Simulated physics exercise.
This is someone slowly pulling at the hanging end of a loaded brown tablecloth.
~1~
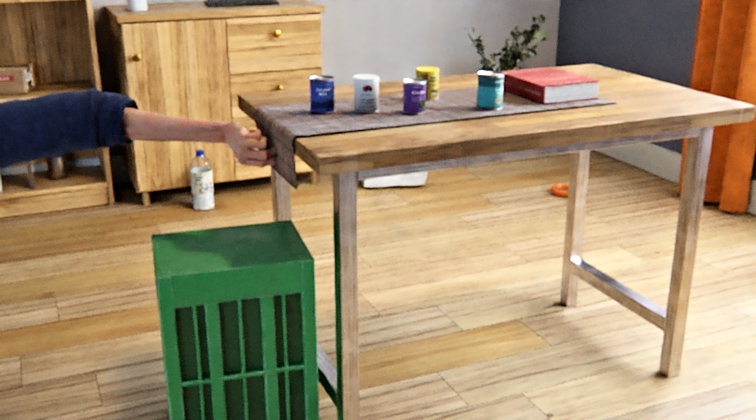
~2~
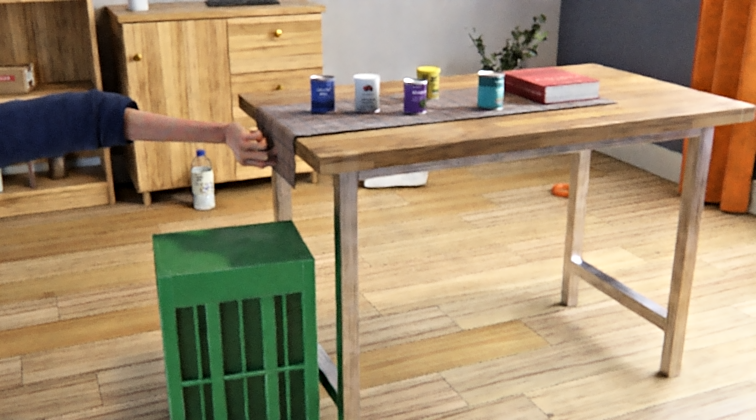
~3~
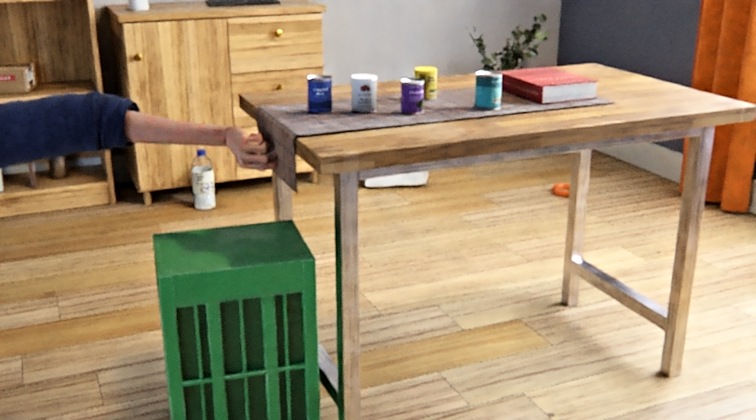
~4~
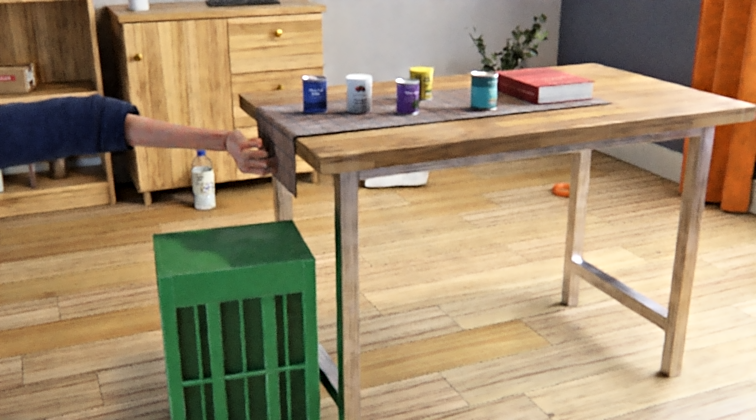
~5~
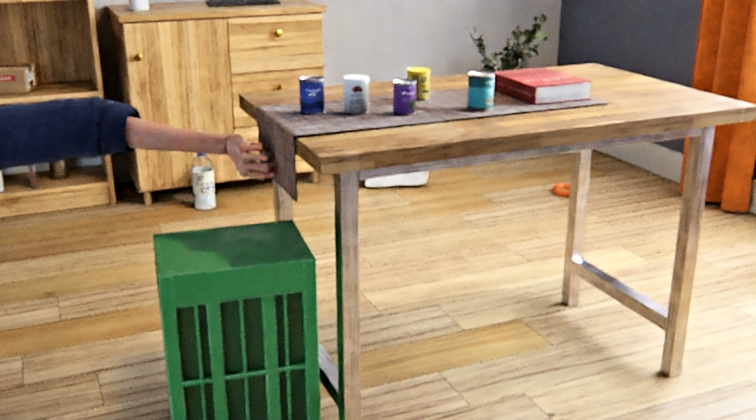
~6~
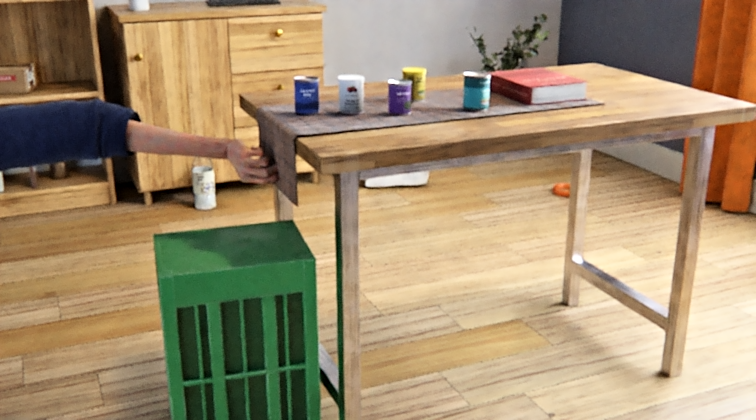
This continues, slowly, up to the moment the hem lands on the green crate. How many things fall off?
The answer is one.
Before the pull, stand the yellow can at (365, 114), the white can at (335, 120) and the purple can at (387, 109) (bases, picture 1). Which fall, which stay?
The yellow can remains up, the white can is carried off, the purple can survives.
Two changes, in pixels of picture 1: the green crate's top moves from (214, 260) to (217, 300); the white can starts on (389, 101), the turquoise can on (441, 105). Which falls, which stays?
The white can keeps its place on top; the turquoise can survives.
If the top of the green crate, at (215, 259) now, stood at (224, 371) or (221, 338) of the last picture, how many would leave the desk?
It would be 4 and 3.
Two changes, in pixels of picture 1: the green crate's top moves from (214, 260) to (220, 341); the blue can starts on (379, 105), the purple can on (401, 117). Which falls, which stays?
The blue can is carried off, the purple can is carried off.
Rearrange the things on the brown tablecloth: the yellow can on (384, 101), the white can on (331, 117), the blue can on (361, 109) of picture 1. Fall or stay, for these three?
The yellow can does not fall, the white can goes over, the blue can holds on.
Soon after, hem near (277, 207); all still up.
Then, hem on the crate; blue can gone.
At rest, hem on the crate; blue can gone. Over the edge go one.
